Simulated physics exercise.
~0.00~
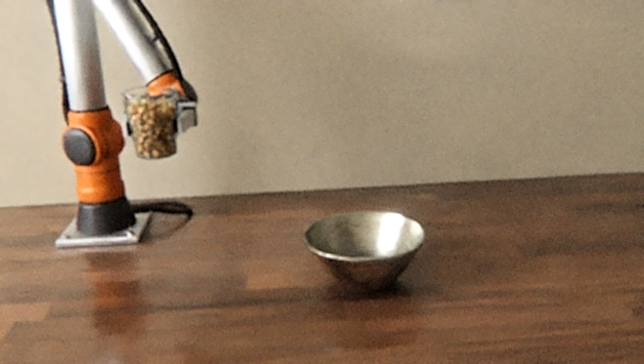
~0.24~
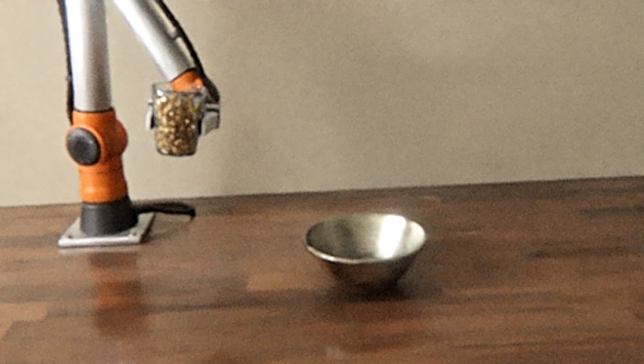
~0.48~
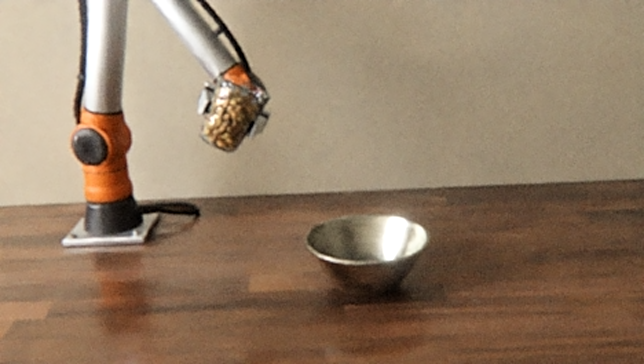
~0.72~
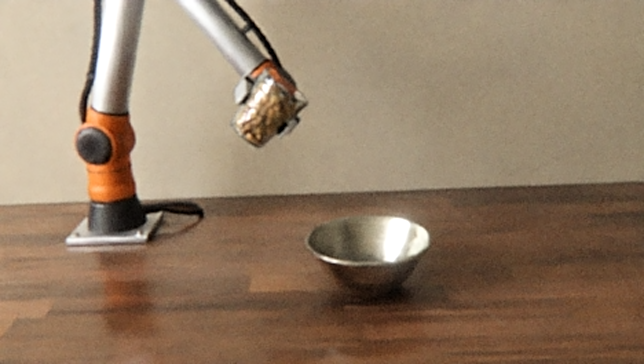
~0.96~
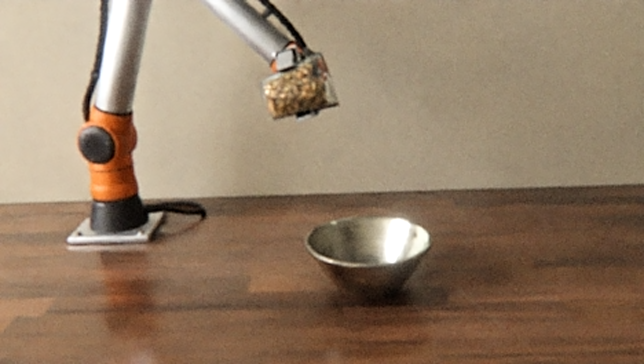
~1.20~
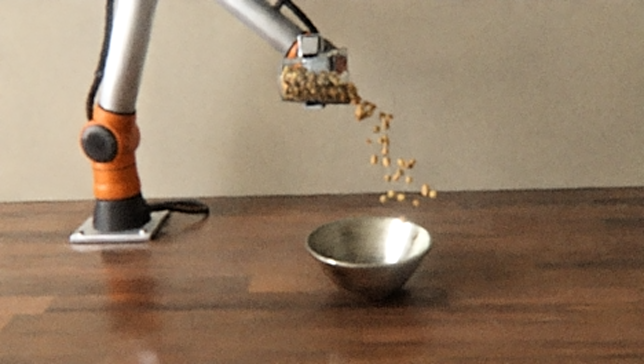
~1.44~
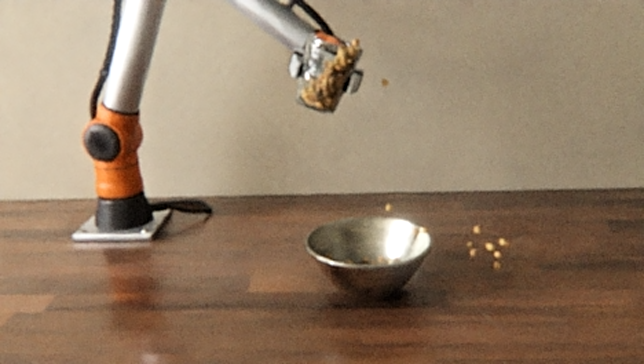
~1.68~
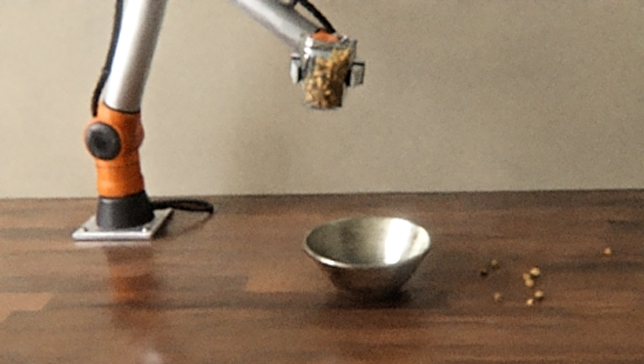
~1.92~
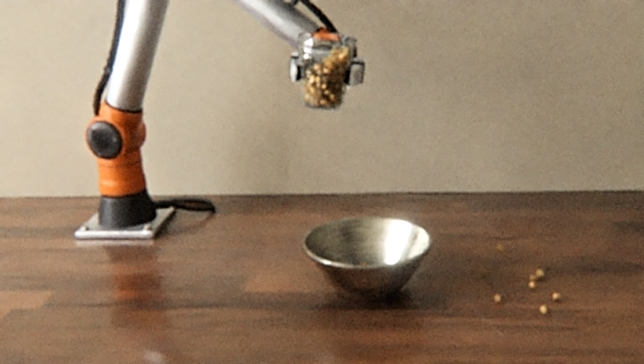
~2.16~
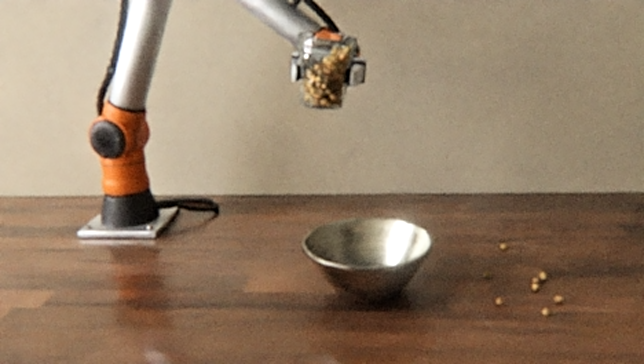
In this clip, a robot arm with orange joints carries a clear cup of dried chickpeas rightward and tips it above a metal bowl, spilling some toward the bowl and onto the wooden table beyond, then turns upright and stops with many still inside.
